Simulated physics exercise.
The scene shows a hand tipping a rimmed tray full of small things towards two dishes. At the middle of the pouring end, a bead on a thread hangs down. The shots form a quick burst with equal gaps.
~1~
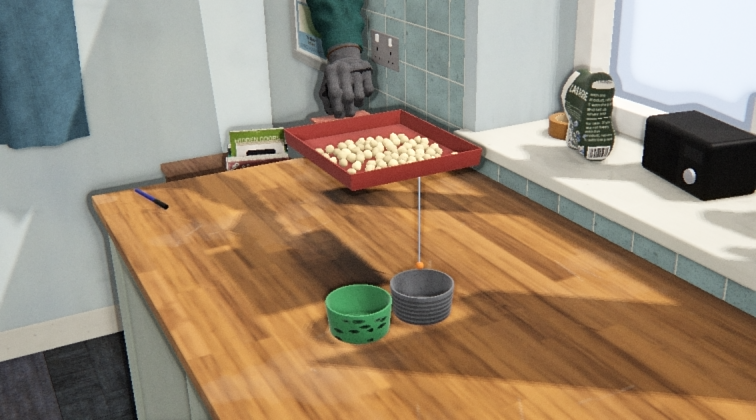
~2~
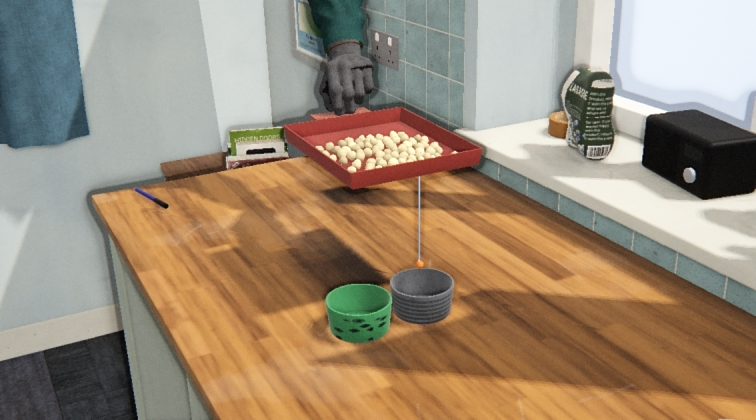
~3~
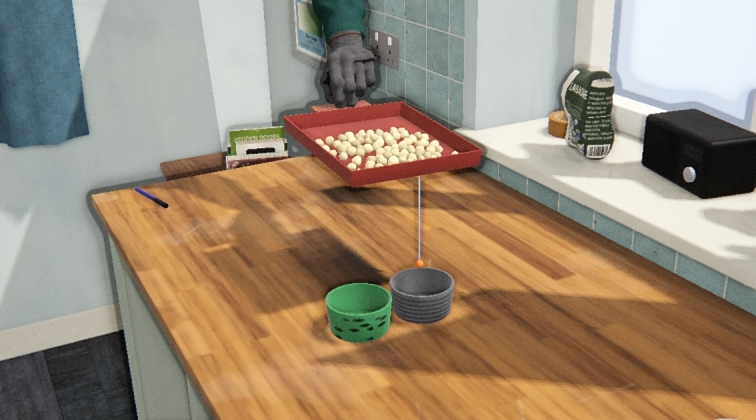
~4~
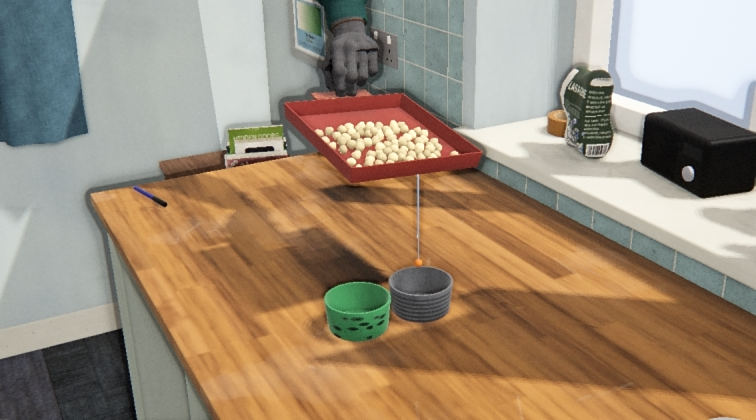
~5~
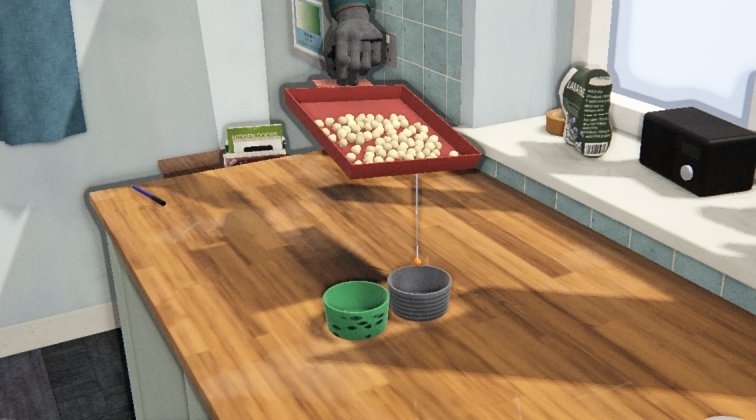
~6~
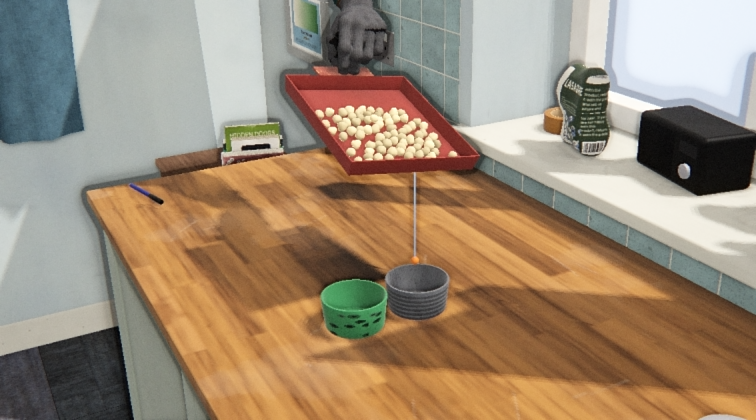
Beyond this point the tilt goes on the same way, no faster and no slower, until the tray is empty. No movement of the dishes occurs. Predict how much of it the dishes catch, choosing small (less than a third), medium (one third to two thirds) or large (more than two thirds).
The catch is small, less than a third.
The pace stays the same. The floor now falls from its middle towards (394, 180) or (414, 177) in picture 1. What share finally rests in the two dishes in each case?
Around 40 per cent first, around 10 per cent next.
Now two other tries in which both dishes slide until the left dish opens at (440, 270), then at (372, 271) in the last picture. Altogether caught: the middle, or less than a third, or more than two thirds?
The two tries give, in order: One to two thirds; under a third.
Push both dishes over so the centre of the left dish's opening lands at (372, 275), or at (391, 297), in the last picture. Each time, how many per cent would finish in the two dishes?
Trial 1: 10 percent; trial 2: 30 percent.
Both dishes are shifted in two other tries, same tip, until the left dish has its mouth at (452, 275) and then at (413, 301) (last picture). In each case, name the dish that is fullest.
The one on the left side, then the one on the right side.
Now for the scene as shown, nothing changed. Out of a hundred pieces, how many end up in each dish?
So the left dish gets 0 % of the load, while the right one gets 0 %.
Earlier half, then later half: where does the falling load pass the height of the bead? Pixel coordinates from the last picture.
The early half goes through (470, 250), the late half through (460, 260).
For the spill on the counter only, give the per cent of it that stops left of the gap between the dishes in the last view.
It works out to some 0 per cent.
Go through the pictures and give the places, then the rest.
Corners of the pouring end at (352, 174) and (479, 148), level; middle of the load at (388, 155), macadamia nuts; left dish at (374, 327); right dish at (438, 308); bead on its thread at (420, 266), in the first picture.
Corners of the pouring end at (352, 172) and (479, 148), level; middle of the load at (388, 153), in the second picture.
Corners of the pouring end at (353, 170) and (480, 149), tipped barely, lowest at the right corner; middle of the load at (388, 150), in the third picture.
Corners of the pouring end at (353, 167) and (480, 151), tipped a little, lowest at the right corner; middle of the load at (388, 145), in the fourth picture.
Corners of the pouring end at (353, 164) and (479, 153), tipped a little, lowest at the right corner; middle of the load at (387, 140), in the fifth picture.
Corners of the pouring end at (353, 160) and (477, 155), tipped clearly, lowest at the right corner; middle of the load at (387, 135); left dish at (369, 321); right dish at (433, 303), in the sixth picture.
Soon after the last picture, tray tipped steeply; all on the tray.
A little later, tray tipped past a quarter turn; all on the tray.
Later still, tray tipped past a quarter turn; a stray few in the right dish; nearly all outside both.
At rest, tray tipped past a quarter turn; none in the left dish; a stray few in the right dish; nearly all outside both.
